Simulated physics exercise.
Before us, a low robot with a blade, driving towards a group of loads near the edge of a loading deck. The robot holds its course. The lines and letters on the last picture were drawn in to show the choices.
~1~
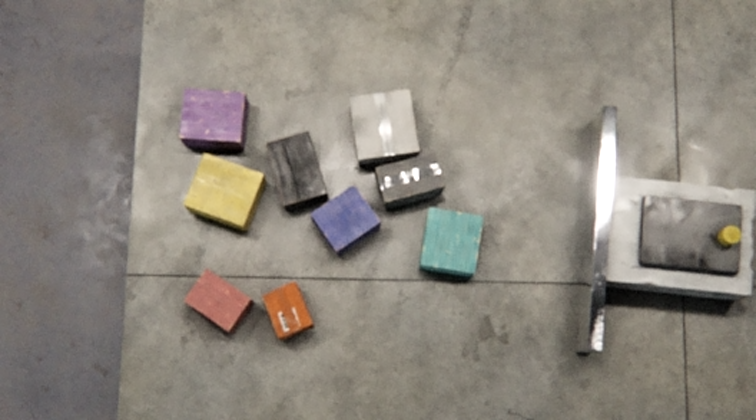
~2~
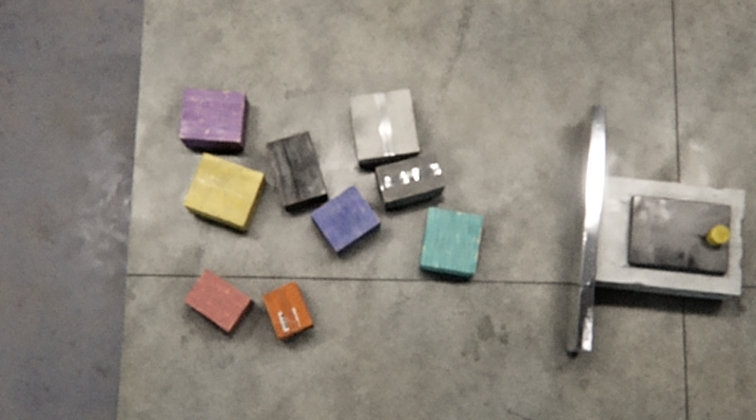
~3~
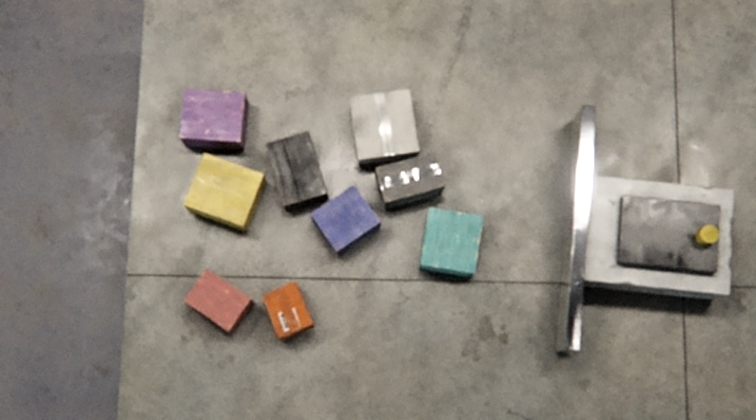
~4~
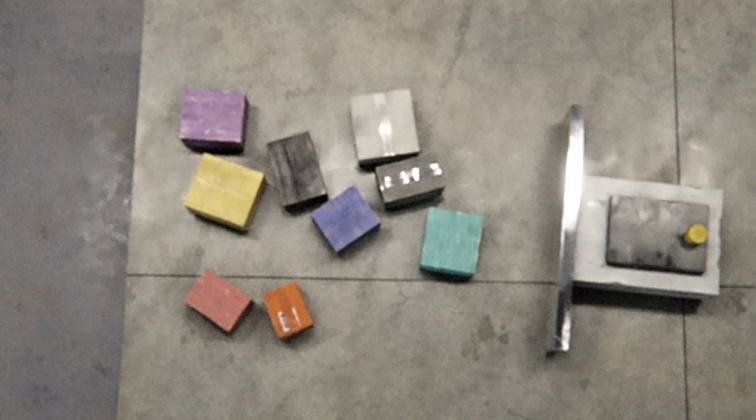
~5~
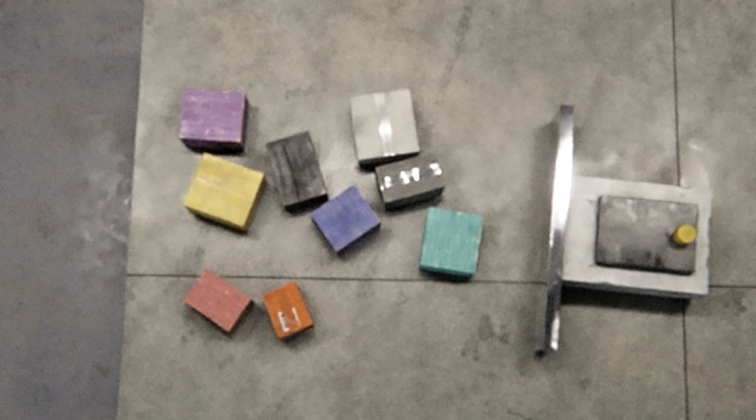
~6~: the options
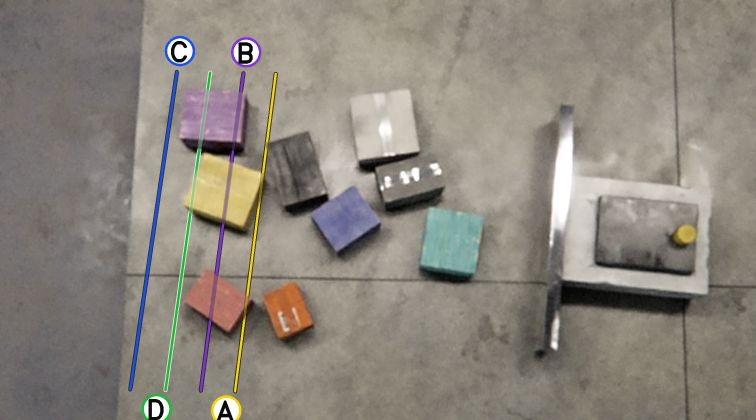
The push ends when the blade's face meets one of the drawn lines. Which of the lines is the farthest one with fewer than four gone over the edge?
Line B.
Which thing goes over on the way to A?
The yellow crate goes over.
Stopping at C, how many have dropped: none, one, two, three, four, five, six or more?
In all, six or more.
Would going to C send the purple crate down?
Yes.
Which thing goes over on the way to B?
The yellow crate.
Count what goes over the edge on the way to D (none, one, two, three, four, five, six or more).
In all, five.
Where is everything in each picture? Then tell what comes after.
In the first frame, white box (384, 129); purple crate (215, 120); orange parcel (289, 311).
In the second frame, robot (672, 233); yellow crate (226, 193).
In the third frame, robot (661, 233); red crate (220, 301).
In the fourth frame, robot (650, 233); black crate (297, 172).
In the fifth frame, robot (639, 233); white box (384, 129); purple crate (215, 120); orange parcel (289, 311).
On the marked copy, A at (256, 228); B at (223, 227); C at (154, 226); D at (188, 226).
With B. Early on, robot (518, 230); blue crate (340, 221); grey box (399, 179).
Further on, robot (395, 228); yellow crate (176, 191); purple crate (192, 113).
At the end, robot (301, 226); yellow crate over the edge; blue crate (138, 223); one fallen.
As for the rest, A is within the limit but short; C drops eight; D drops five.
